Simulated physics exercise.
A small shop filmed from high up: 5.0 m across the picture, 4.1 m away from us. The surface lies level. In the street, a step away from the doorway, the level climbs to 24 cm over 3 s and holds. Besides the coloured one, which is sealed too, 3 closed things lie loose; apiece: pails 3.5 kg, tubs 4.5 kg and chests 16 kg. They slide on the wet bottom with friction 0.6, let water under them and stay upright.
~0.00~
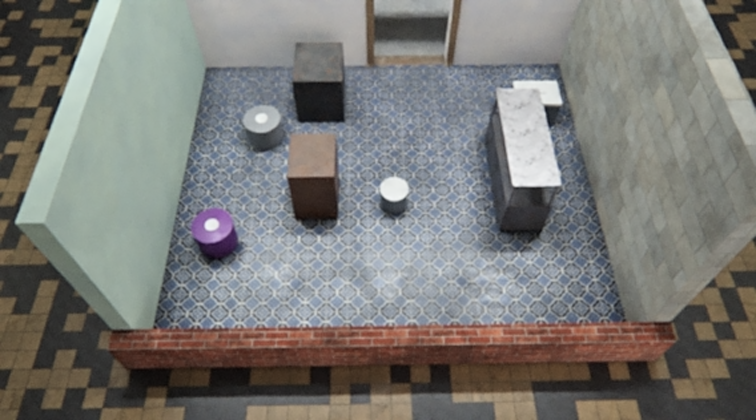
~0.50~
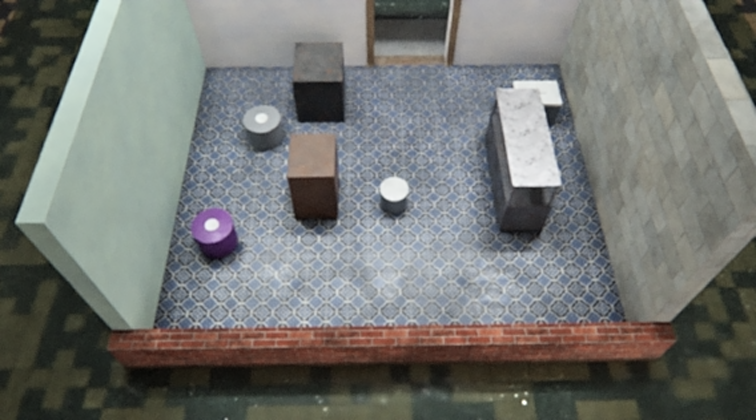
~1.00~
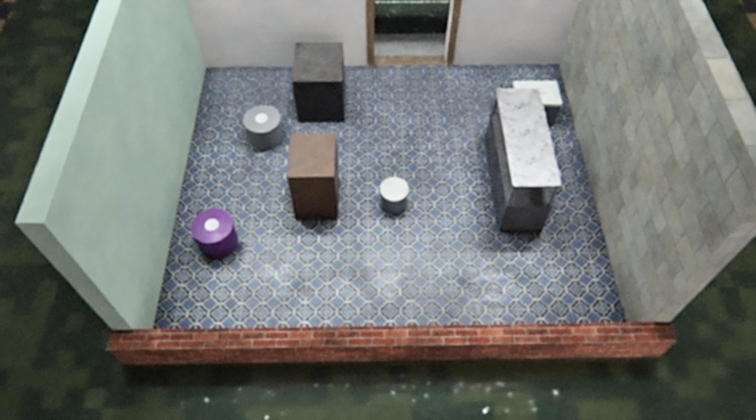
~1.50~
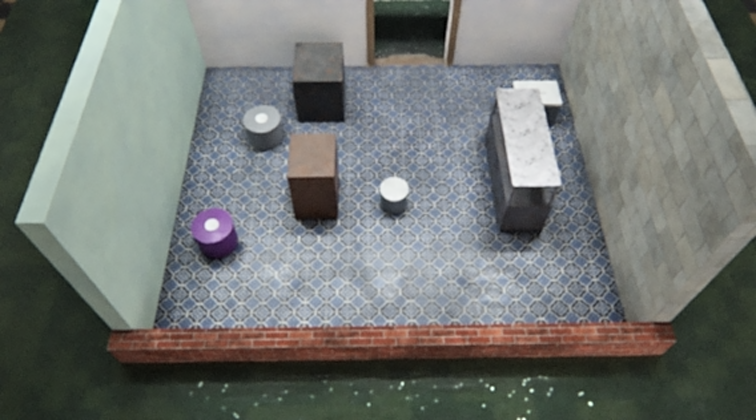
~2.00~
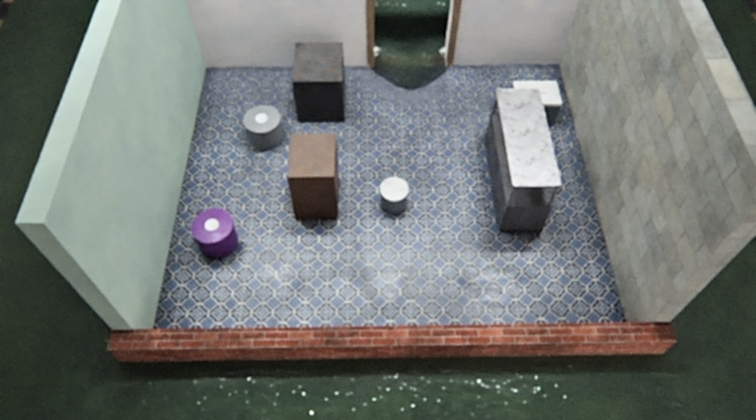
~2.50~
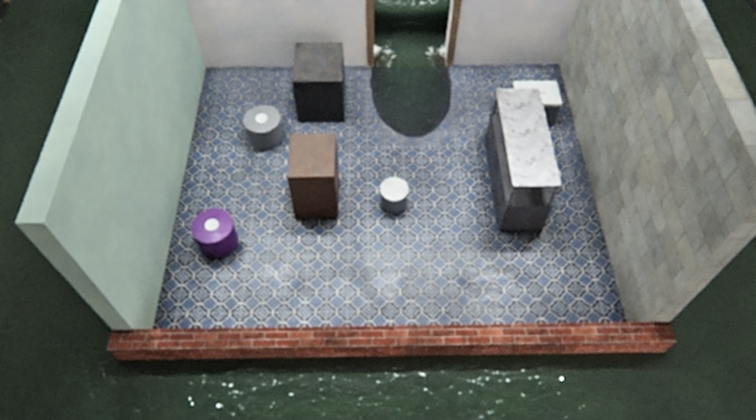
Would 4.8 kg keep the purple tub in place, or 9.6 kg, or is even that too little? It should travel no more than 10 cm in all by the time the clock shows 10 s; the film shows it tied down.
Verdict: Neither load is enough.
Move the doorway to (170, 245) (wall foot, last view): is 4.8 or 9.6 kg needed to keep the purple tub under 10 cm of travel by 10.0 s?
In that case neither weight holds it.
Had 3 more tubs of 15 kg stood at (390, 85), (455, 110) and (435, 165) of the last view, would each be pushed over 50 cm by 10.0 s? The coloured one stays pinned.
In turn: Over, more, over.
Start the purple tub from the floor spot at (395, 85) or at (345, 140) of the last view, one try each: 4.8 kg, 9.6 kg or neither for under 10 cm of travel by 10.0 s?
In turn: Neither holds; neither is enough.
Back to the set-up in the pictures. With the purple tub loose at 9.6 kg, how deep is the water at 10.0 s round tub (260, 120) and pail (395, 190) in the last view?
Roughly 3 and 9 cm.
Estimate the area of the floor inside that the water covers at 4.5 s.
Roughly 9.5 m2.
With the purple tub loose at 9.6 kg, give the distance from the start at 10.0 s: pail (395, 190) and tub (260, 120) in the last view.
In turn: 250 cm, 5 cm.
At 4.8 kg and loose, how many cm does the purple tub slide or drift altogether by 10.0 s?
Some 80 cm in all.
After 3.5 s the purple tub would be 0 cm from its start with 4.8 kg and 0 cm from its start with 9.6 kg; 0 cm of water round it then.
After 4.5 s the purple tub would be 0 cm from its start with 4.8 kg and 0 cm from its start with 9.6 kg; 0 cm of water round it then.
After 7.0 s the purple tub would be 0 cm from its start with 4.8 kg and 0 cm from its start with 9.6 kg; 2 cm of water round it then.
After 10.0 s the purple tub would be 66 cm from its start with 4.8 kg and 54 cm from its start with 9.6 kg; 6 cm of water round it then.
